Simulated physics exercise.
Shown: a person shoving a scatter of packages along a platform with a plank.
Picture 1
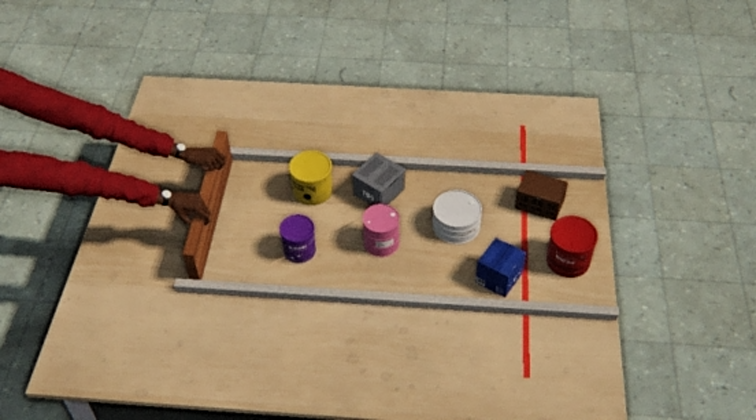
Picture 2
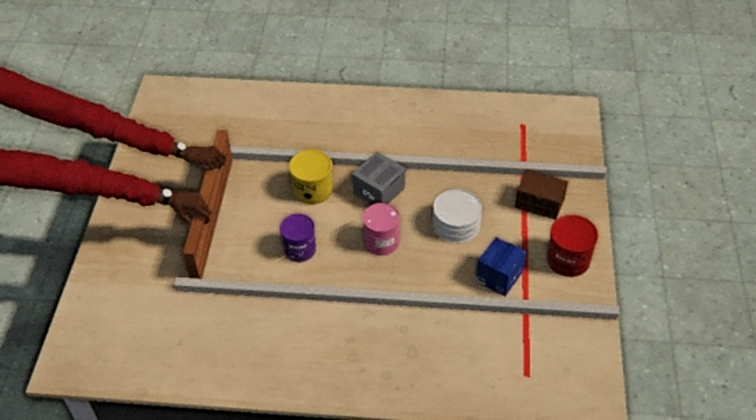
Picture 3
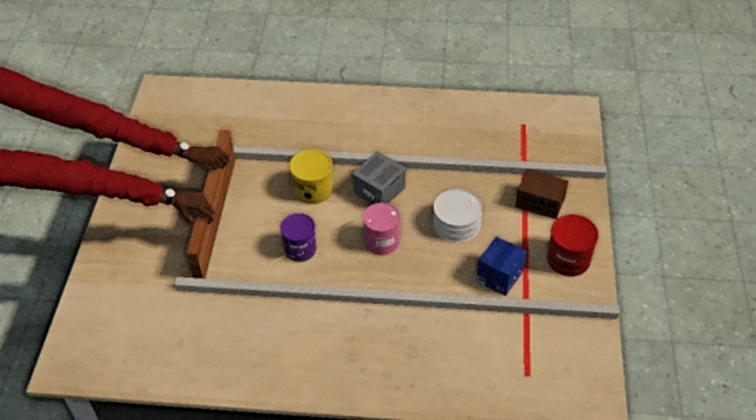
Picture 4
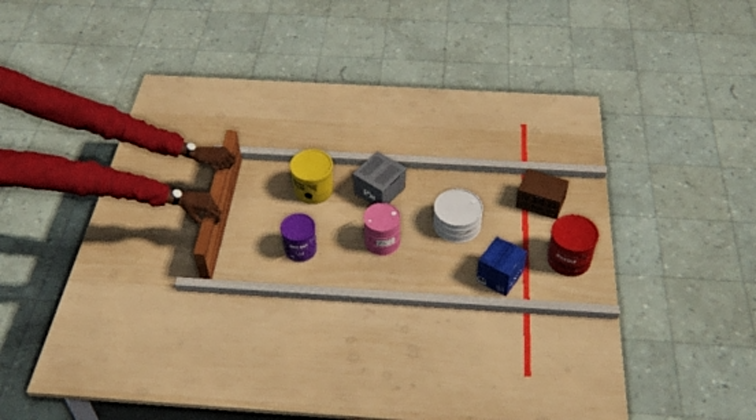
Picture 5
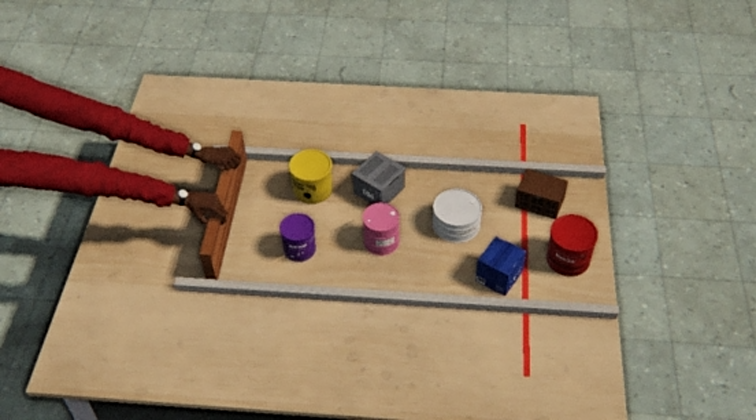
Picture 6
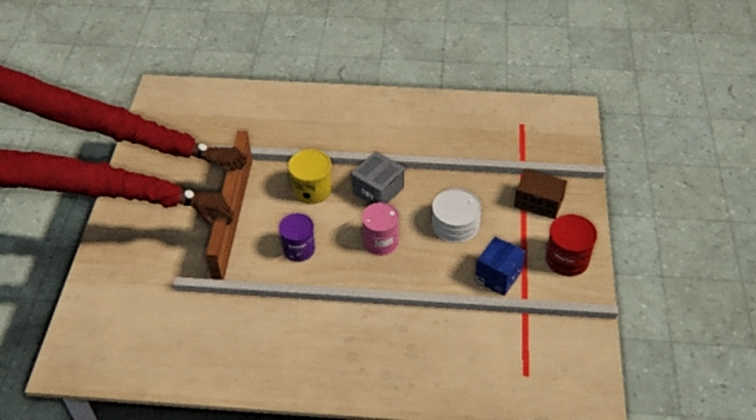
A wooden plank held by two red-sleeved arms slides slightly right toward the still packages.
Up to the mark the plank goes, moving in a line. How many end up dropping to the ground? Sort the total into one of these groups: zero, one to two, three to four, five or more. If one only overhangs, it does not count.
It goes in the group one to two.
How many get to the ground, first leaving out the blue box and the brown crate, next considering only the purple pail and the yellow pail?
That gives 0 in the first case, then 0 in the second.
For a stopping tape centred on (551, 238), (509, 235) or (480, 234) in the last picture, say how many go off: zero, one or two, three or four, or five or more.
Taking the three places in turn: Three to four, just one or two, none.
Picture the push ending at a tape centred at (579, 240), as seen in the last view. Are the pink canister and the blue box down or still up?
Here's how it goes: The pink canister stays where it is, and the blue box goes down.
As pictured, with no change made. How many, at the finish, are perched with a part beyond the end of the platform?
1 is the number.
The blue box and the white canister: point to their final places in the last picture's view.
Blue box: About (584, 279); white canister: About (571, 220).
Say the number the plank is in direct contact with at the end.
At rest, 3 are in contact.
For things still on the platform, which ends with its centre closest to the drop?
The foremost one is the red pail.
A little later, none off yet; red pail at rest near (570, 246); brown crate at rest near (540, 194); blue box at rest near (500, 266).
Next, none off yet; red pail at rest near (570, 246); brown crate shifted about its own width near (572, 195); blue box shifted a little near (520, 268).
When it is over, the number that fall off is one or two; down, brown crate.
